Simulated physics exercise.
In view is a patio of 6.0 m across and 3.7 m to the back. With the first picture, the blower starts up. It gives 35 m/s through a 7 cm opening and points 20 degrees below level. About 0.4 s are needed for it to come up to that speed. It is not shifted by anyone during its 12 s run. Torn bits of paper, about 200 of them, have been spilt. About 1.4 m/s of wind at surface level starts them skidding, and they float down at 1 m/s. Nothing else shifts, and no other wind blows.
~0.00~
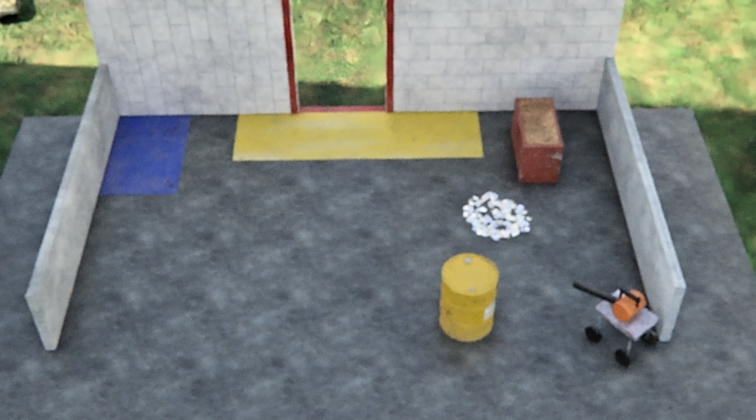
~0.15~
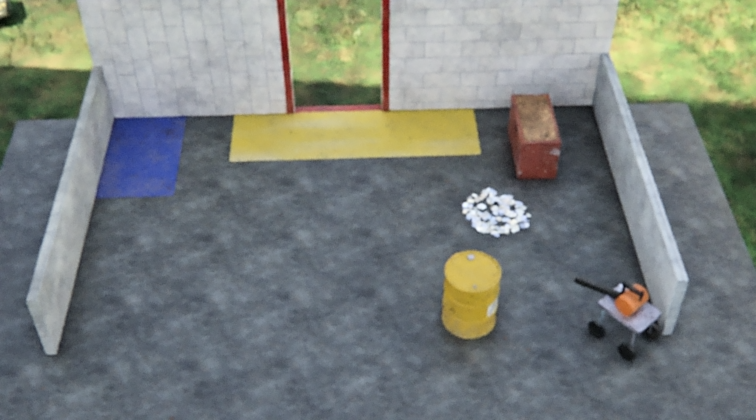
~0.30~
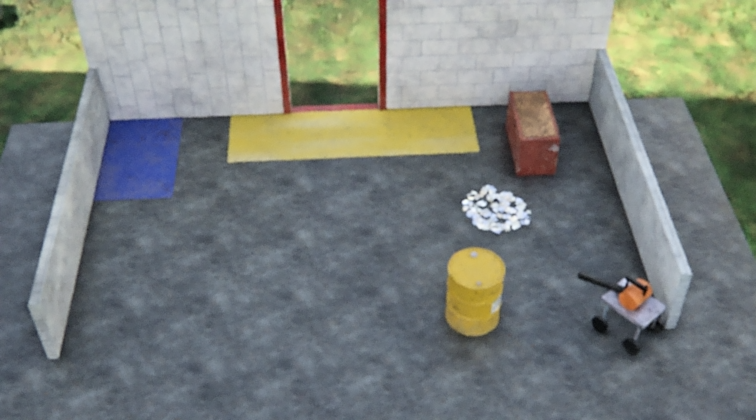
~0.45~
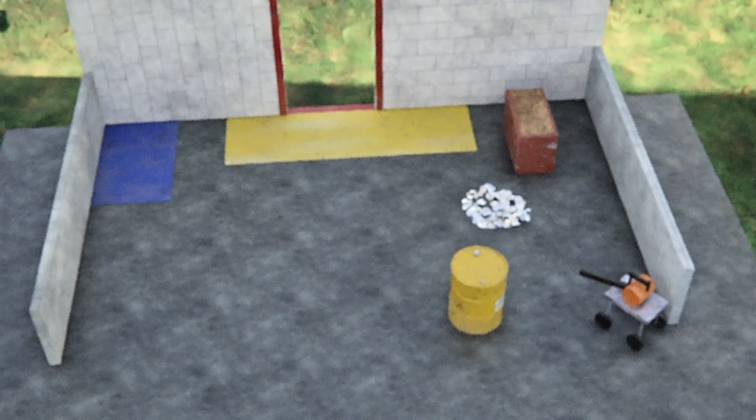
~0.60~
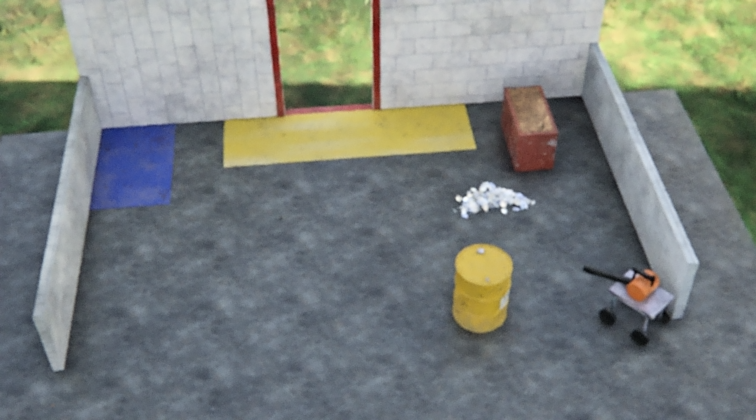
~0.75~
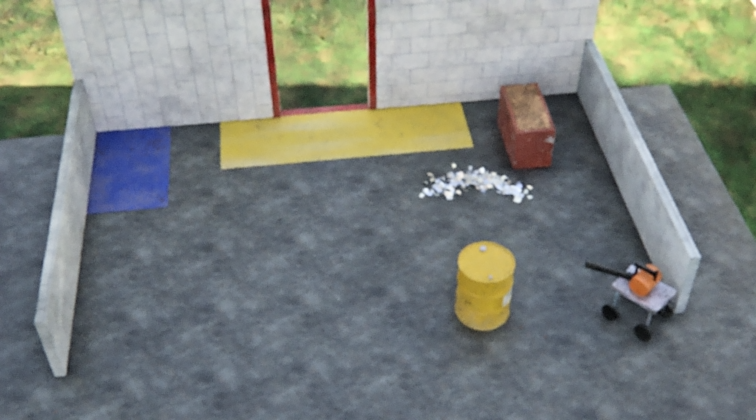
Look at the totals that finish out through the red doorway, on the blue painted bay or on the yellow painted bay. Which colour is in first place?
Top colour: Red.
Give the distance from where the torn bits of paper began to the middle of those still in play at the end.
Distance: Approx. 2.0 m.
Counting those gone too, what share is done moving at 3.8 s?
The share is about 30 %.
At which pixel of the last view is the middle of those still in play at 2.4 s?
Their middle sits roughly at (389, 108) in the last view.
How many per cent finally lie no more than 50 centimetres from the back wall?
Near 40 %.
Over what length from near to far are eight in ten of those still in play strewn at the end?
That comes to close to 0.4 m, I reckon.
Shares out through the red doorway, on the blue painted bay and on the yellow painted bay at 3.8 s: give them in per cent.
About 40 per cent red, 0 per cent blue and 50 per cent yellow.
After 2.4 s the count stands so, 0 % are on the blue painted bay, 63 % on the yellow painted bay and 30 % out through the red doorway; the middle of those still in play is near (389, 108).
After 3.8 s the count stands so, 0 % are on the blue painted bay, 53 % on the yellow painted bay and 40 % out through the red doorway; the middle of those still in play is near (395, 107).
After 6.6 s the count stands so, 0 % are on the blue painted bay, 40 % on the yellow painted bay and 52 % out through the red doorway; the middle of those still in play is near (401, 107).
After 12.0 s, at the end, 2 % are on the blue painted bay, 29 % on the yellow painted bay and 62 % out through the red doorway; the middle of those still in play is near (410, 106).
